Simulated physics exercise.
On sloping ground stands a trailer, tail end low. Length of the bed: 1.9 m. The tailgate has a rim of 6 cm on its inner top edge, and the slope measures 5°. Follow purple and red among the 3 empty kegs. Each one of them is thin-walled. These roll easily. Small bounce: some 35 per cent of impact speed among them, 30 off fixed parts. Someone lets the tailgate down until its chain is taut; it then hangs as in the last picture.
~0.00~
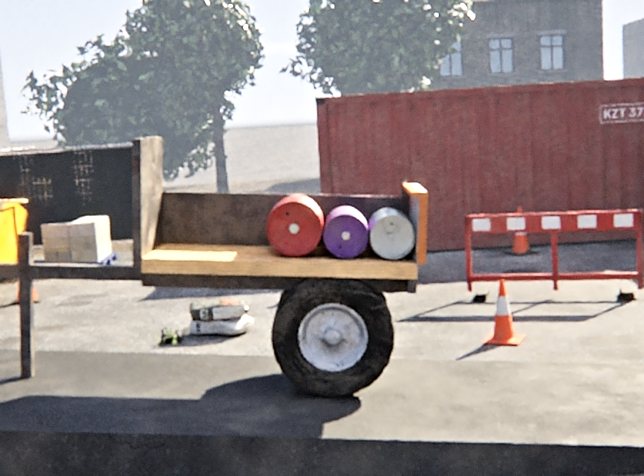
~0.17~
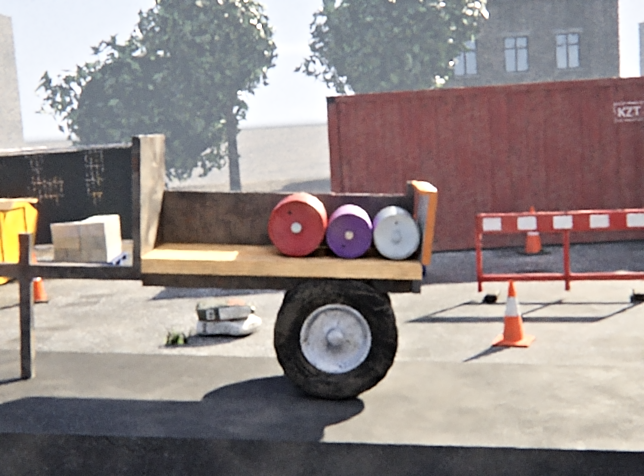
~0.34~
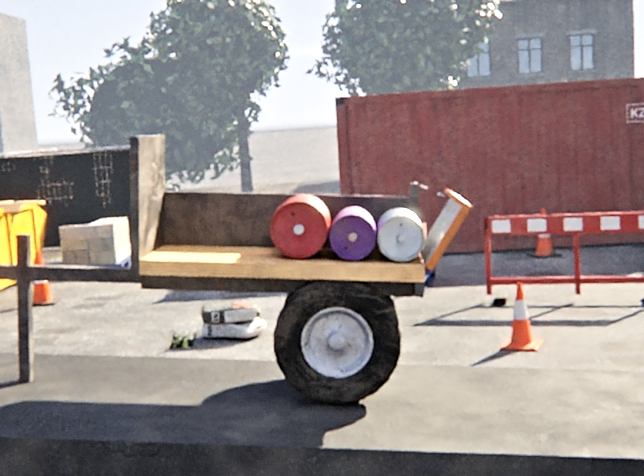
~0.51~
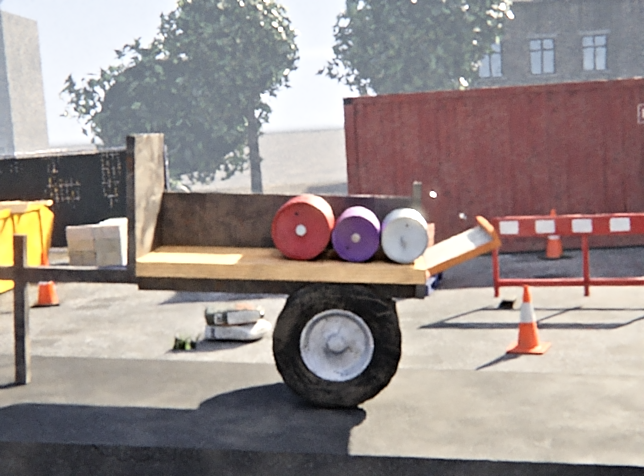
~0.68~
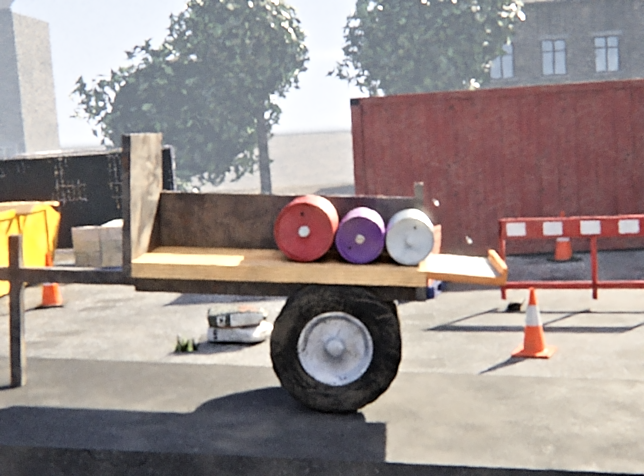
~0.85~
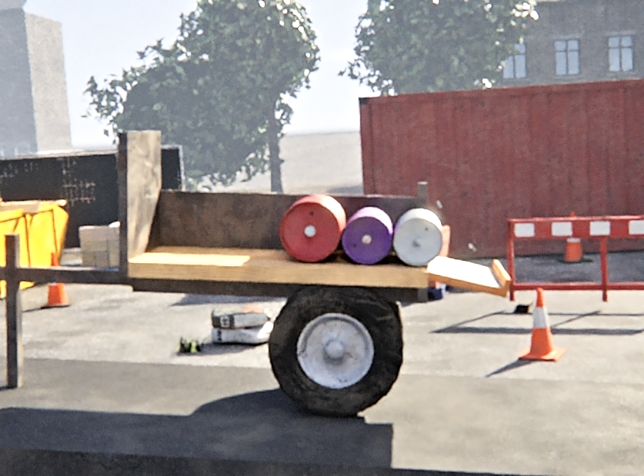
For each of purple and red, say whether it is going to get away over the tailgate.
As I see it, purple: Lost, red: Lost.
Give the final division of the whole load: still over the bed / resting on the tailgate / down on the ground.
That gives 0, then 0, then 3.
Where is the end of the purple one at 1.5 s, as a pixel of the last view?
(406, 241), more or less.
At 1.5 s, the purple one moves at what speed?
It's travelling at about 0.5 m/s.
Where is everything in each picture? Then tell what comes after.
Purple at (346, 236), red at (294, 229); gate 85° above level, tip at (424, 195); 3 of the 3 make up the bottom layer on the bed, in the first picture.
Purple at (349, 235), red at (296, 228); gate 81° above level, tip at (433, 194), in the second picture.
Purple at (353, 237), red at (299, 230); gate 56° above level, tip at (467, 207), in the third picture.
Purple at (356, 238), red at (301, 231); gate 21° above level, tip at (497, 243), in the fourth picture.
Purple at (360, 240), red at (304, 232); gate 8° below level, tip at (503, 281), in the fifth picture.
Purple at (367, 240), red at (310, 232); gate 16° below level, tip at (504, 293), in the sixth picture.
After 1.5 s, purple is on the bed, 15 cm short of the hinge, rolling right; red is on the bed, 50 cm short of the hinge, rolling right; 0 out so far.
After 2.2 s, purple is on the gate, 35 cm past the hinge, rolling right; red is on the bed, 5 cm short of the hinge, rolling right; 1 out so far.
After 3.0 s, purple is out on the ground; red is dropping off the gate; 3 out so far.
At rest (5.0 s), purple is out on the ground; red is out on the ground; 3 out so far.
